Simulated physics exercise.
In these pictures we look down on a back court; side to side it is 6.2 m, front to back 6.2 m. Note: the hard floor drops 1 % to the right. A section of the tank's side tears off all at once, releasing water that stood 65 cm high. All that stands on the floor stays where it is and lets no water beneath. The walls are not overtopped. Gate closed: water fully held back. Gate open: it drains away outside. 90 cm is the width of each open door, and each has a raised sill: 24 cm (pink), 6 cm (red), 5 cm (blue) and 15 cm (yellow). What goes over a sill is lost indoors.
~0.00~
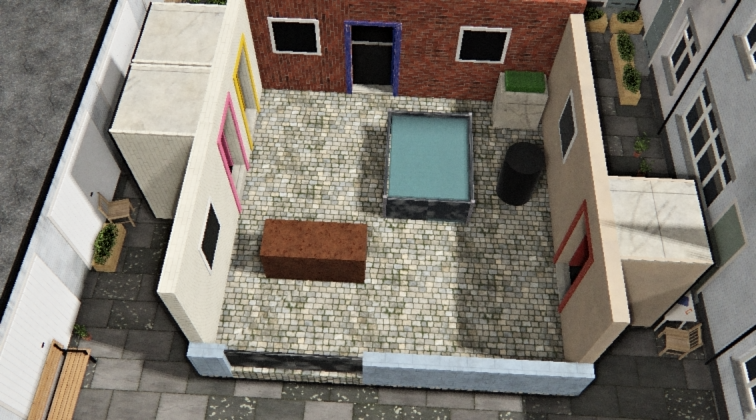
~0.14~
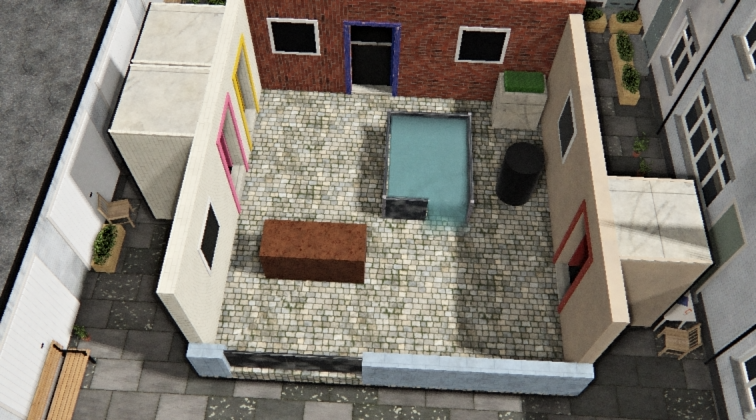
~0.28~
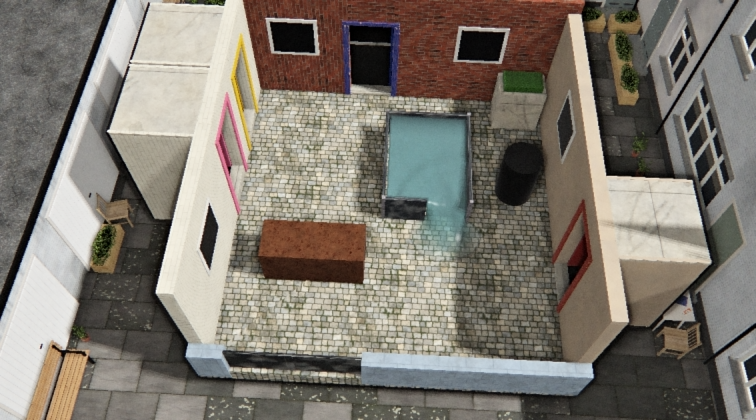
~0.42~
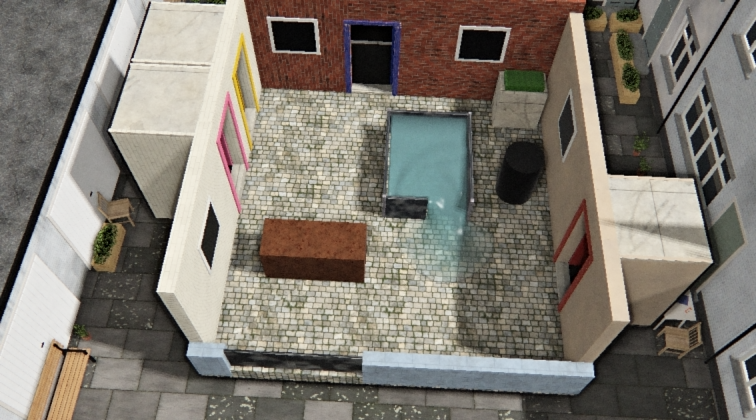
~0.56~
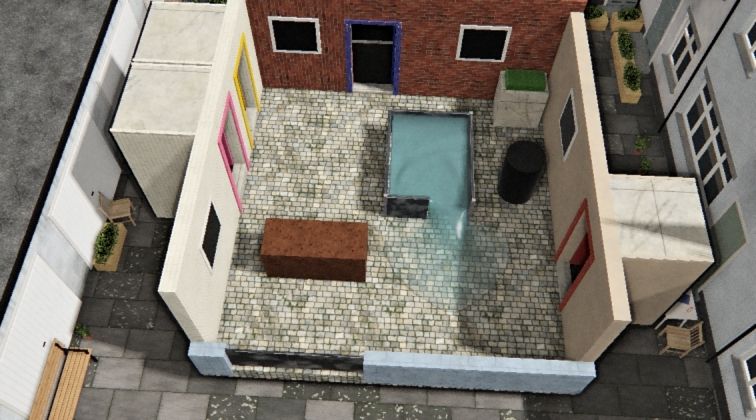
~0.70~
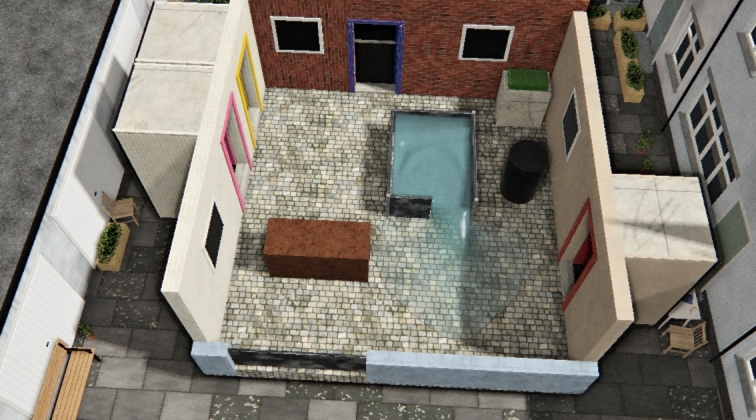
Walled courtyard seen from above, with water bursting from the front of a raised tank and spreading across the pale paving.
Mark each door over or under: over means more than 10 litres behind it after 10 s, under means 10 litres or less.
Pink door under, red door over, blue door under, yellow door under.
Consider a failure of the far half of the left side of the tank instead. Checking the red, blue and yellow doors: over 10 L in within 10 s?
Then red would come out on the high side, blue on the high side and yellow on the high side.
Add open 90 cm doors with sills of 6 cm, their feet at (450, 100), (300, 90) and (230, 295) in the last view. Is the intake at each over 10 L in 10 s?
First doorway falls short, second falls short, third gets there.
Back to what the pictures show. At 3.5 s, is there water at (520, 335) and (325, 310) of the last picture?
Soaked, soaked.
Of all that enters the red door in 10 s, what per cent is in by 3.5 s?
By then it's near 30% of the total.
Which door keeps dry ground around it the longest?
The blue door.
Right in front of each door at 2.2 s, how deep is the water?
Centimetres: Pink 0 / red 5 / blue 0 / yellow 0.
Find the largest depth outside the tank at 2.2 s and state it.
Roughly 36 cm.
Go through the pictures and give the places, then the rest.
In the first frame, still water, 65 cm deep, in the tank at (429, 157).
In the second frame, the front is at (424, 228), 0.5 m from the gap at (447, 212); 0.2 m2 of floor is under water; 65 cm left at the back of the tank.
In the third frame, the front is at (432, 256), 0.9 m from the gap at (446, 214); 0.8 m2 of floor is under water; 65 cm left at the back of the tank.
In the fourth frame, the front is at (436, 278), 1.3 m from the gap at (447, 213); 1.6 m2 of floor is under water; 65 cm left at the back of the tank.
In the fifth frame, water pours out at (448, 212) and has run 1.9 m, to (450, 308); typically 5 cm deep outside, 65 cm at the tank's back.
In the sixth frame, water pours out at (450, 212) and has run 2.5 m, to (460, 336); typically 4 cm deep outside, 59 cm at the tank's back.
After 1.4 s water covers 30 % of the floor and is deepest (34 cm) near (452, 225); pink door not reached, red door 3 cm at the sill, 0 L in, blue door not reached, yellow door not reached.
After 2.2 s water covers 30 % of the floor and is deepest (36 cm) near (567, 374); pink door not reached, red door 5 cm at the sill, 13 L in, blue door not reached, yellow door not reached.
After 3.5 s water covers 40 % of the floor and is deepest (21 cm) near (567, 374); pink door not reached, red door 14 cm at the sill, 35 L in, blue door not reached, yellow door not reached.
After 6.0 s water covers 60 % of the floor and is deepest (18 cm) near (567, 374); pink door 2 cm at the sill, 0 L in, red door 12 cm at the sill, 92 L in, blue door not reached, yellow door not reached.
After 10.0 s water covers 90 % of the floor and is deepest (12 cm) near (567, 374); pink door 3 cm at the sill, 0 L in, red door 8 cm at the sill, 119 L in, blue door 4 cm at the sill, 0 L in, yellow door 2 cm at the sill, 0 L in.
